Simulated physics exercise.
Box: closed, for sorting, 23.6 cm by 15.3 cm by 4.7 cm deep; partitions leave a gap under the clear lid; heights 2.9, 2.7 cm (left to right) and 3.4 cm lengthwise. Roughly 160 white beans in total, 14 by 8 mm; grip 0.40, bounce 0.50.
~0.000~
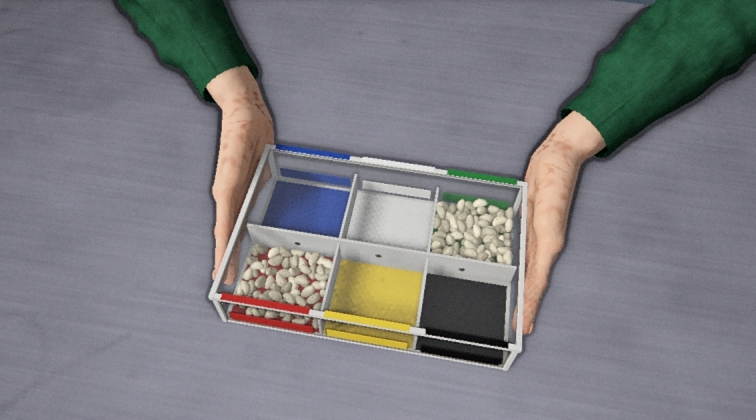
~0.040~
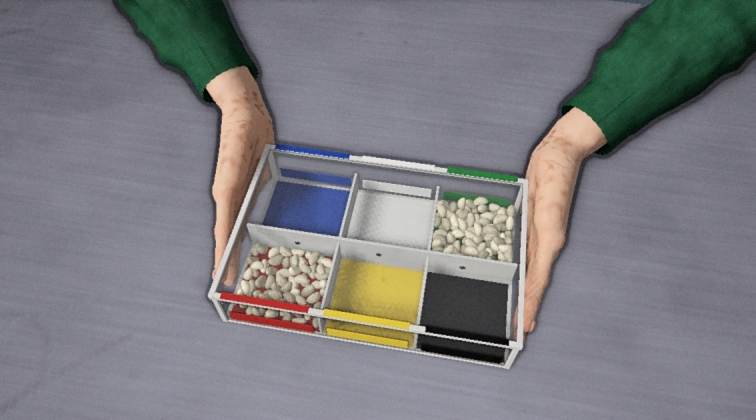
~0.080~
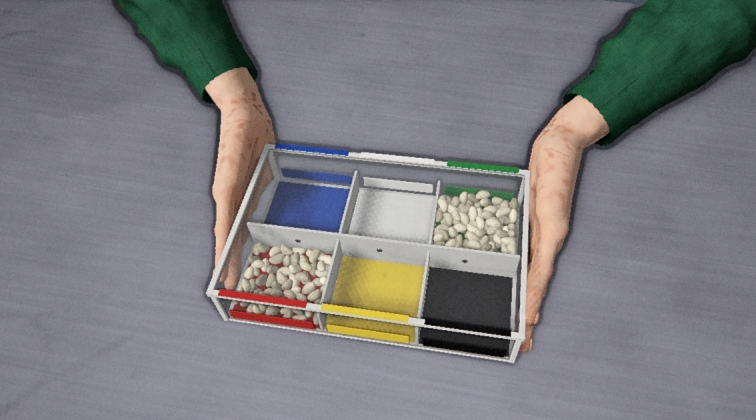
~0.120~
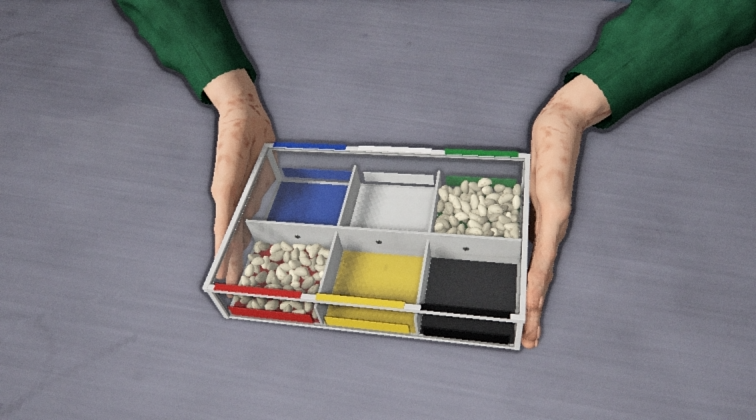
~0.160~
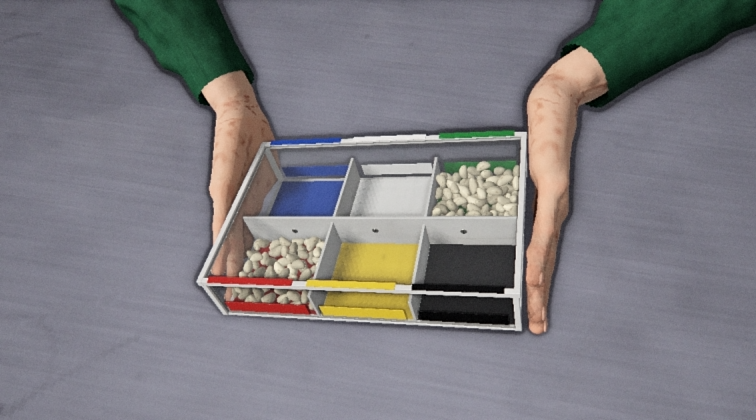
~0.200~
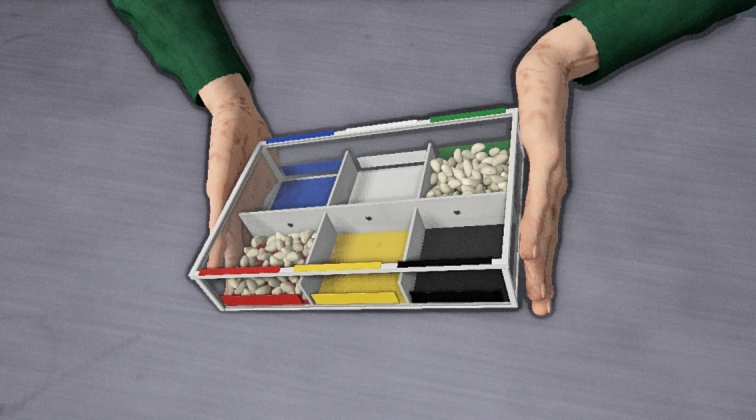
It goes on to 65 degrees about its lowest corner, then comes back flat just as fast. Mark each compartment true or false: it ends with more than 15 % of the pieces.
Red compartment: True, blue compartment: False, green compartment: True, yellow compartment: False, white compartment: True, black compartment: False.
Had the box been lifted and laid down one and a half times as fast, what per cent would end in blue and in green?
Blue 5; green 45.
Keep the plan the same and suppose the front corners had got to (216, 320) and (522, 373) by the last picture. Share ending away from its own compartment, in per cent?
That would be some 5 in a hundred.
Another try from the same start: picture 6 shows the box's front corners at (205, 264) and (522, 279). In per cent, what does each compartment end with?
It comes out as red at 40 percent, blue at 0 percent, green at 50 percent, yellow at 0 percent, white at 10 percent and black at 0 percent.
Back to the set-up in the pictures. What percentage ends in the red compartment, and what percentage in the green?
Final shares - red 40 percent, green 35 percent.
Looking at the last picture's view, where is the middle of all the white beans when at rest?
My guess is close to (365, 229).
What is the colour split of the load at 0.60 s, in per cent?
Red 40, blue 0, green 50, yellow 0, white 10, black 0.
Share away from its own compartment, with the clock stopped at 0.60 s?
About 10 percent.
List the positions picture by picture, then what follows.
Box tilt 0 degrees, front corners at (216, 294) and (516, 346); red 40 %, green 60 %, in the first frame.
Box tilt 1 degrees, front corners at (215, 294) and (517, 343), in the second frame.
Box tilt 4 degrees, front corners at (214, 291) and (519, 334), lowest corner left back, in the third frame.
Box tilt 9 degrees, front corners at (210, 286) and (519, 316), lowest corner left back, in the fourth frame.
Box tilt 15 degrees, front corners at (204, 280) and (514, 291), lowest corner left back, in the fifth frame.
Box tilt 21 degrees, front corners at (197, 273) and (502, 261), lowest corner left back; red 40 %, green 60 %. The box's pace is about 155 degrees a second, in the sixth frame.
After 0.60 s, tilt 63 degrees; red 40 %, green 50 %, white 10 %.
After 0.87 s, tilt 25 degrees; red 40 %, blue 5 %, green 35 %, white 20 %.
After 1.24 s, tilt 0 degrees; red 40 %, blue 5 %, green 35 %, white 20 %.
At rest (1.7 s), red 40 %, blue 5 %, green 35 %, yellow 0 %, white 20 %, black 0 %.
